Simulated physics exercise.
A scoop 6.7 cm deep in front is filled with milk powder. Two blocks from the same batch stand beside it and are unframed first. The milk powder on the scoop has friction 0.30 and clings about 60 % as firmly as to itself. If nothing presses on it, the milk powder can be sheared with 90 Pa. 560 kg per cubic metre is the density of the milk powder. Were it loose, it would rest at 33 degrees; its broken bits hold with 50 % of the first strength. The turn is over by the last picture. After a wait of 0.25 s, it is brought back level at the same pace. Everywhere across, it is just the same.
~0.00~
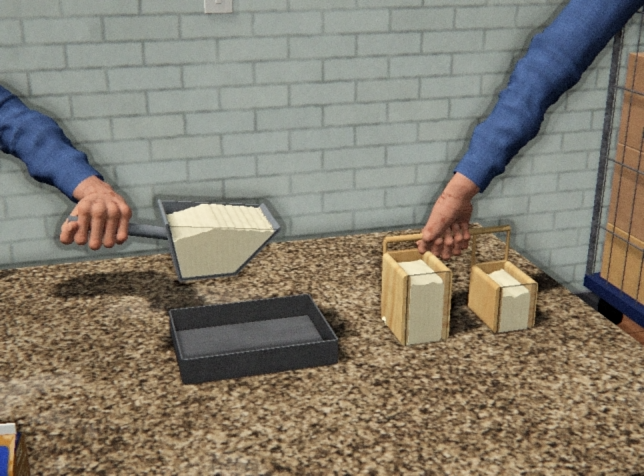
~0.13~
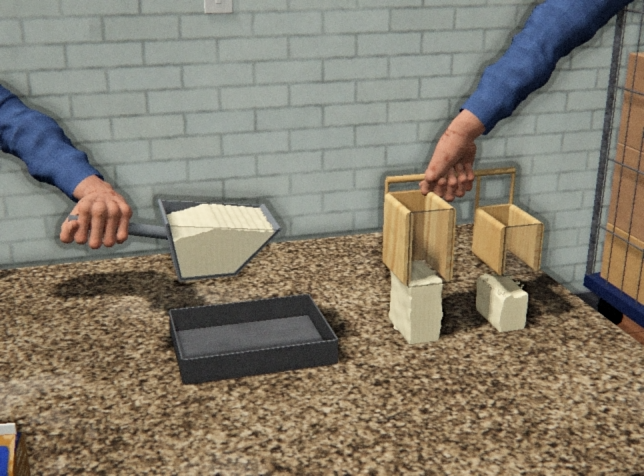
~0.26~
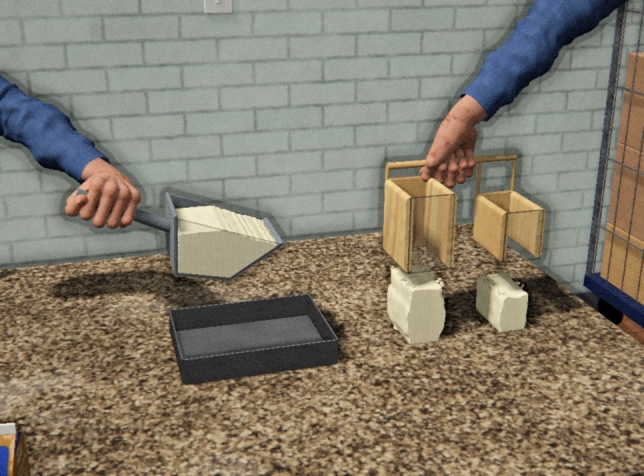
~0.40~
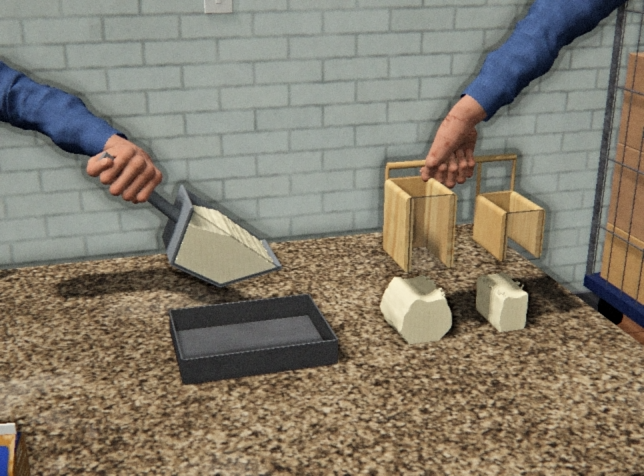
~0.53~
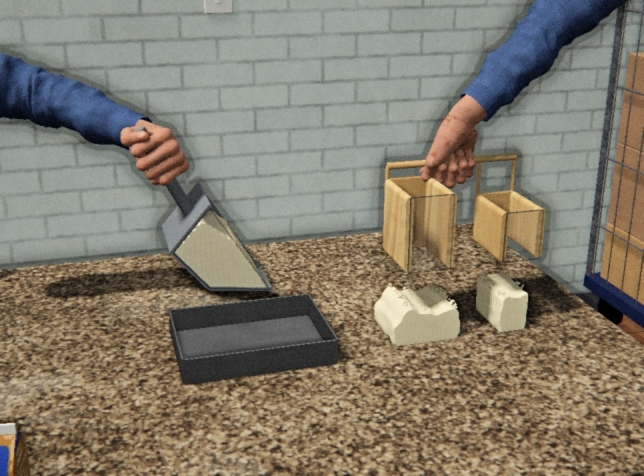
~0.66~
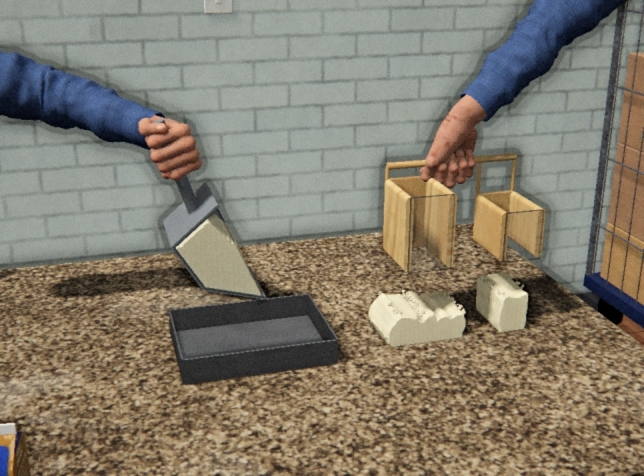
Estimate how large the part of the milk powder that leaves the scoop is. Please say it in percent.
I would say roughly 0 per cent.
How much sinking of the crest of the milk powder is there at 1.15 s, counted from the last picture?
The gap comes to about 1.0 centimetres.
After 0.88 s, the scoop is at 59 degrees and 0 % has left it.
After 1.15 s, the scoop is at 36 degrees and 0 % has left it.
After 1.41 s, the scoop is at 2 degrees and 0 % has left it.
After 1.68 s, the scoop is at 0 degrees and 0 % has left it.
After 2.03 s, the scoop is at 0 degrees and 0 % has left it.
